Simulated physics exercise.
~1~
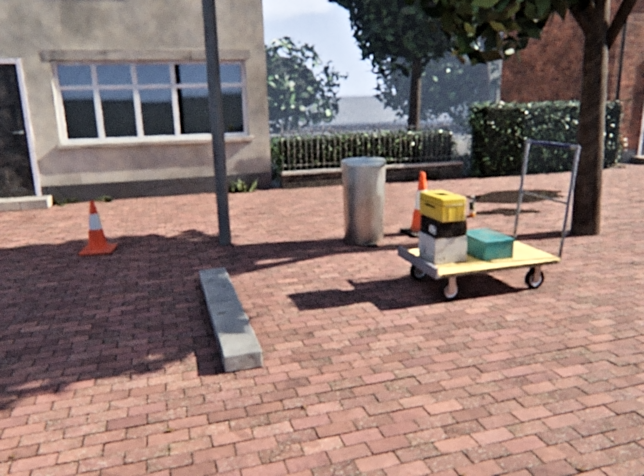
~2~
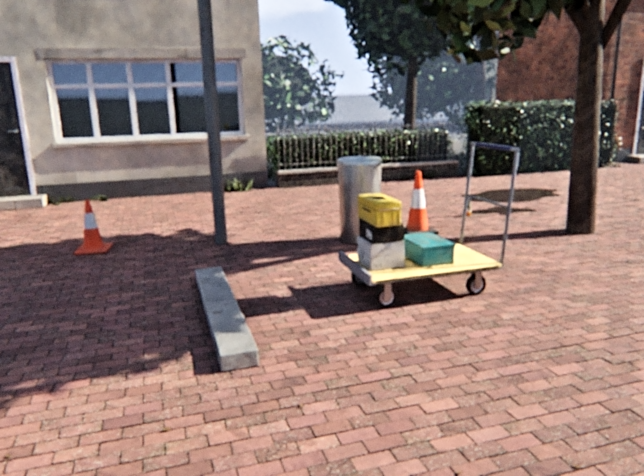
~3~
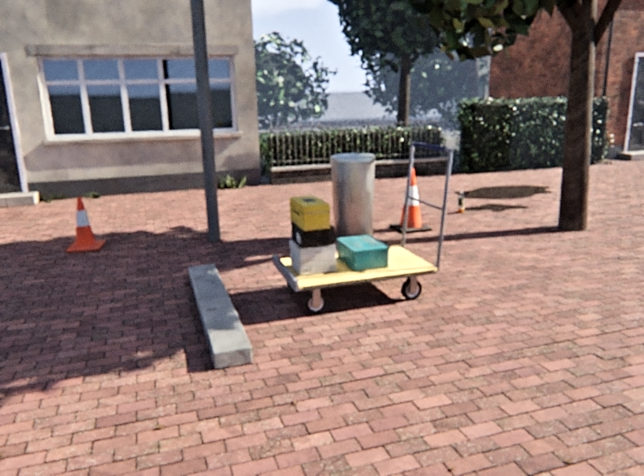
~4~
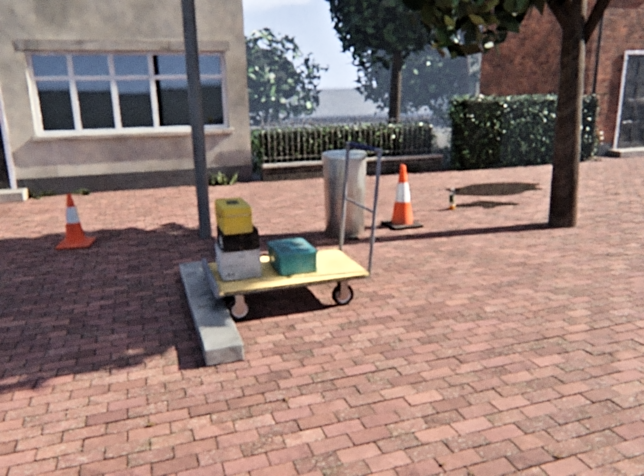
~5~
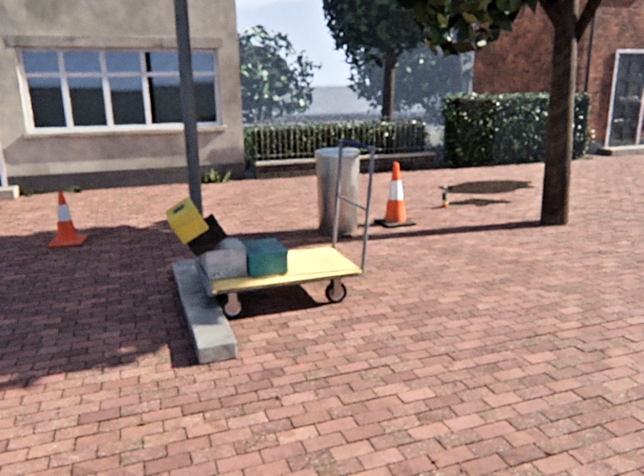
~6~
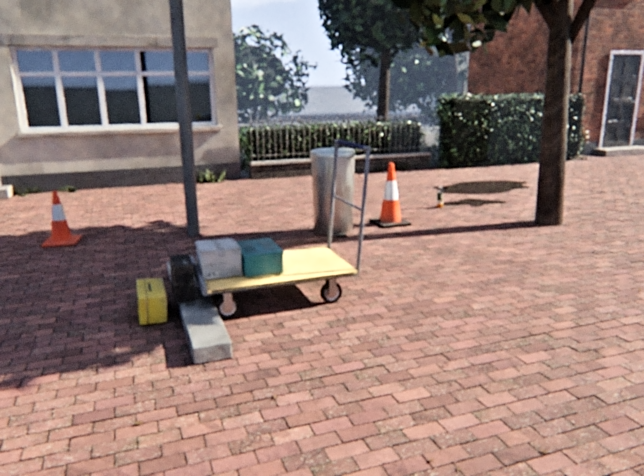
A flat yellow trolley carrying four boxes rolled left across the brick paving until it stopped against a low kerb, where the yellow toolbox and black parcel tipped forward and fell past the front edge, while the white carton and teal tote stayed aboard.
